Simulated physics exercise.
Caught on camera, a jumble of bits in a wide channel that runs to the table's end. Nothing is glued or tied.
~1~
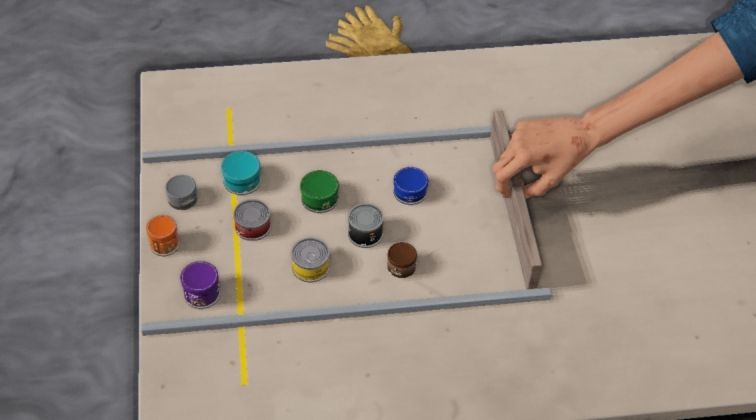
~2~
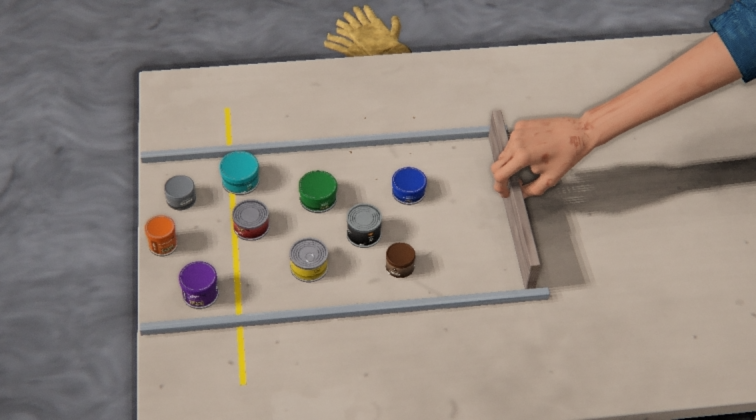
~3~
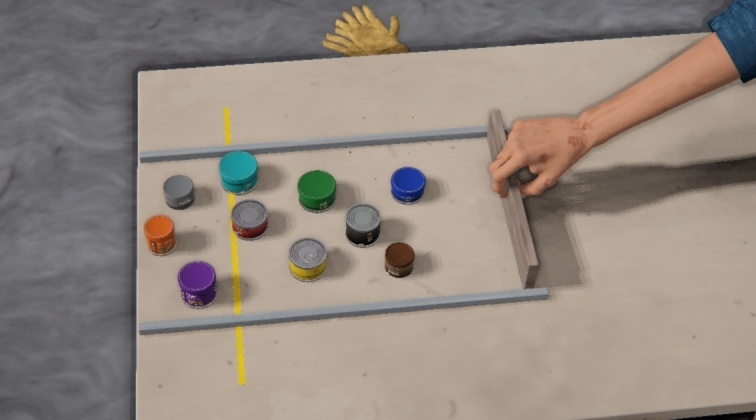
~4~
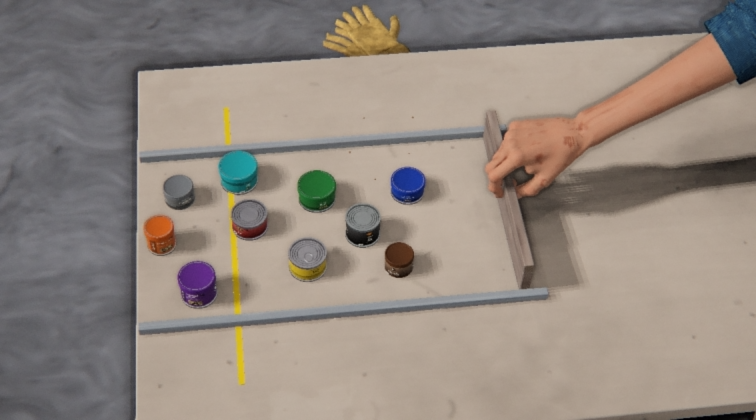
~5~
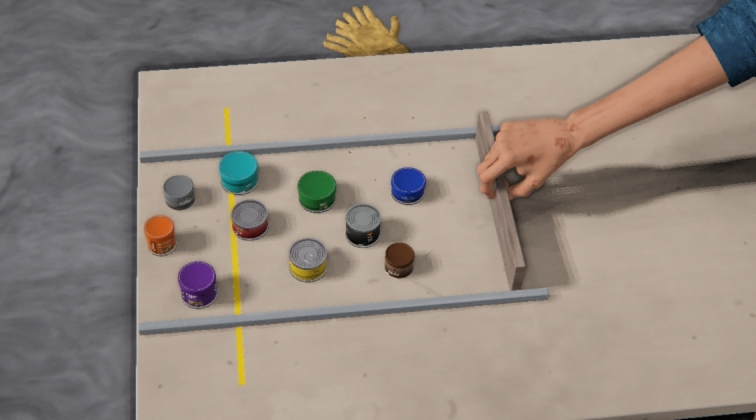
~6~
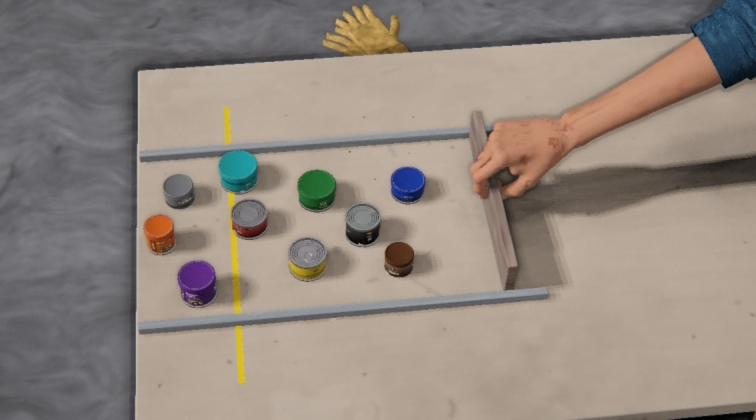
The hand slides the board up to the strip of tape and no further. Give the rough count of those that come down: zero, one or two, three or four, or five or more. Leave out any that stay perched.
The number that fall off is zero.
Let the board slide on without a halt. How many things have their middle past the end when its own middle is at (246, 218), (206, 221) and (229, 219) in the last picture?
Past the end: 0, 2 and 0.
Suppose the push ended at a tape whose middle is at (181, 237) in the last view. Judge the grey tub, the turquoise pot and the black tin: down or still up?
The grey tub comes down, the turquoise pot stays on, the black tin is kept.
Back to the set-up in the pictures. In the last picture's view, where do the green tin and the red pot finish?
About (177, 199), and the other about (182, 228).
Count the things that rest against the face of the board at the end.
In contact: 4.
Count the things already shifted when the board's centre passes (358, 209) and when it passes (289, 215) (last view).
At the one place 4, at the other 7.
Soon after, none off yet; orange tin at rest near (160, 235); grey tub at rest near (179, 192); purple tin at rest near (198, 284).
In the end, the number that fall off is zero.
